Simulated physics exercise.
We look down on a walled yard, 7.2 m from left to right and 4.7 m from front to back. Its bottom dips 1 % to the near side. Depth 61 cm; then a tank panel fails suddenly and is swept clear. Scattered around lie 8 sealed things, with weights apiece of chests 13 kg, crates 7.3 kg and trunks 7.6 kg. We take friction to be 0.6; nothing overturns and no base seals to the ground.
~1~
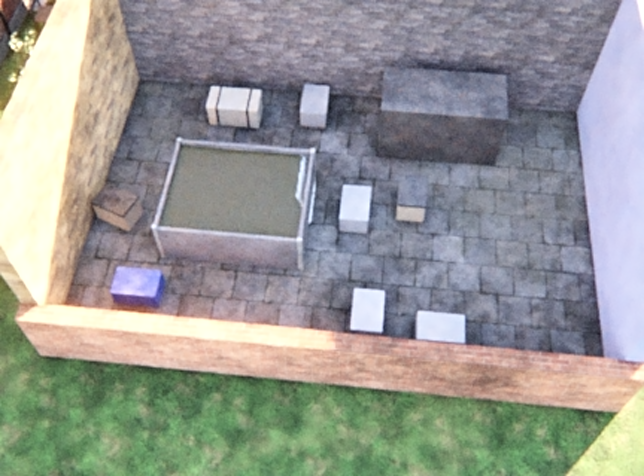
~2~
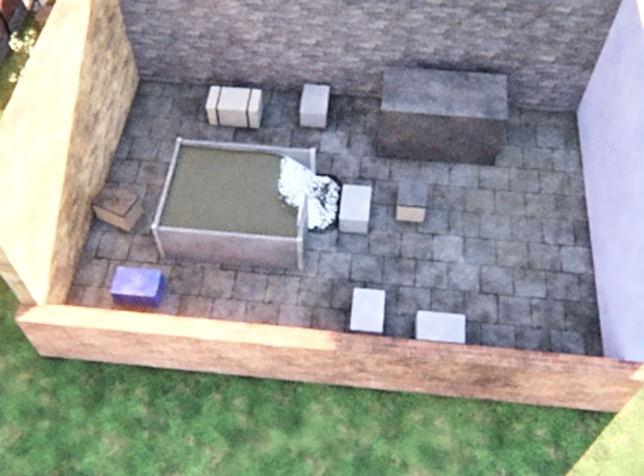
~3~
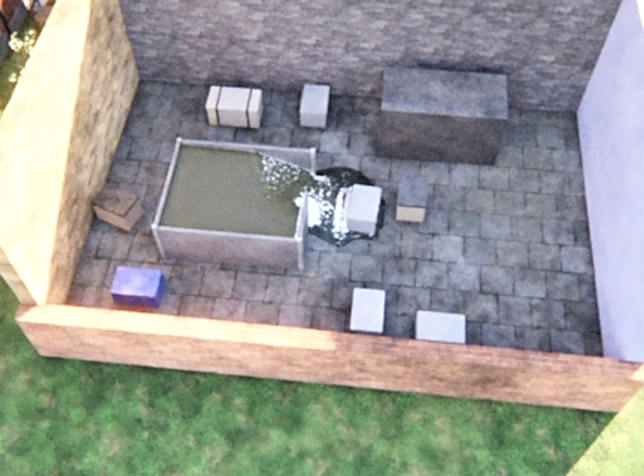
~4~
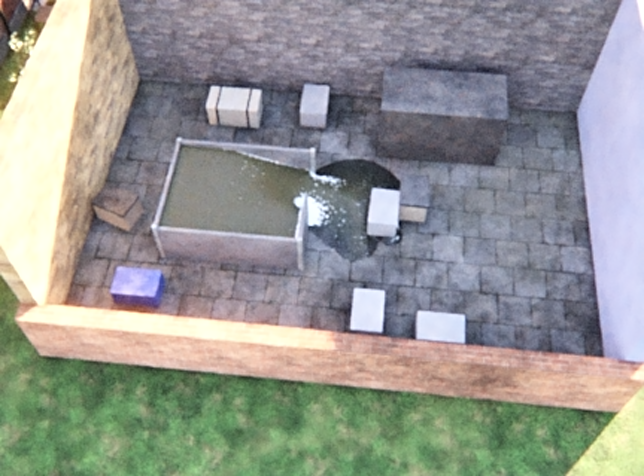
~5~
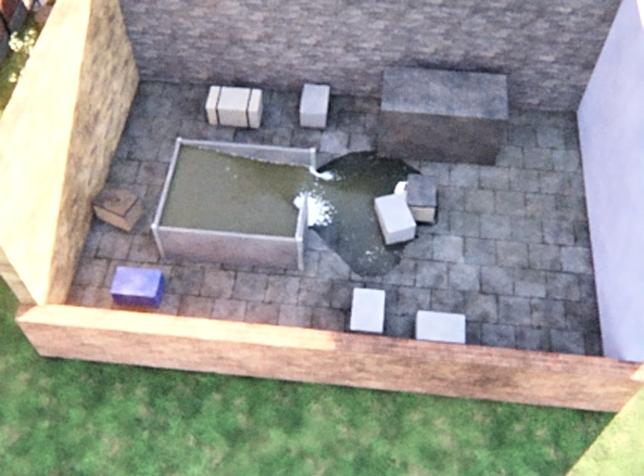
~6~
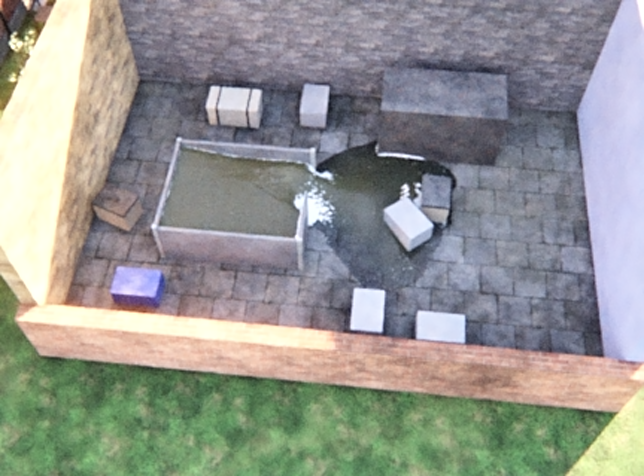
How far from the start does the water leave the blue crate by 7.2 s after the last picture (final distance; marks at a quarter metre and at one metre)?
By then the blue crate has gone a modest distance.
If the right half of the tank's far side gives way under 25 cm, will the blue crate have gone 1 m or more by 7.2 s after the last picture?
With that failure, the blue crate lands a long way off.
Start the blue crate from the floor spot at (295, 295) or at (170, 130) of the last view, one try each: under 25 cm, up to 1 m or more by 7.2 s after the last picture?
Results, in order: Borne far off, then essentially stationary.
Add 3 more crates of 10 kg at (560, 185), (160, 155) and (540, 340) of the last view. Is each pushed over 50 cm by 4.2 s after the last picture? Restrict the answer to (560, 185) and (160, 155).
Well, the first is higher and the second lower.
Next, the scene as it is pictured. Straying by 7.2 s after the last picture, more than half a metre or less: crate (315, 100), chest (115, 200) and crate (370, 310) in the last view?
The first topped the threshold, the second never reached the threshold, and the third topped the threshold.
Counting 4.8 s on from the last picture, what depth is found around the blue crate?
Near 0 cm deep.
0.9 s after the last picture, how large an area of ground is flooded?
Around 13 m2 of it.
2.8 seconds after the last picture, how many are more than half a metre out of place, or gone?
It comes to 2.
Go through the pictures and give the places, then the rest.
In the first frame, the blue crate at (136, 281), on the bottom; 2.8 m2 under water; 0 of 8 have shifted.
In the second frame, the blue crate at (136, 281), on the bottom; 3.3 m2 under water; 0 of 8 have shifted.
In the third frame, the blue crate at (136, 281), on the bottom; 3.7 m2 under water; 1 of 8 have shifted.
In the fourth frame, the blue crate at (136, 281), on the bottom; 4.6 m2 under water; 1 of 8 have shifted.
In the fifth frame, the blue crate at (136, 281) rests on the ground; water covers 5.4 m2; 2 of 8 have shifted.
In the sixth frame, the blue crate at (136, 281) rests on the ground; 6.4 m2 under water; 2 of 8 have shifted.
Then, 0.9 s after the last picture the blue crate is near (136, 281), 0.0 m from its start, aground; 0 afloat.
Then, 2.8 s after the last picture the blue crate is near (136, 281), 0.0 m from its start, aground; 2 afloat.
Then, 4.8 s after the last picture the blue crate is near (136, 281), 0.0 m from its start, aground; 3 afloat.
Then, 7.2 s after the last picture the blue crate is near (90, 269), 0.7 m from its start, afloat; 5 afloat.
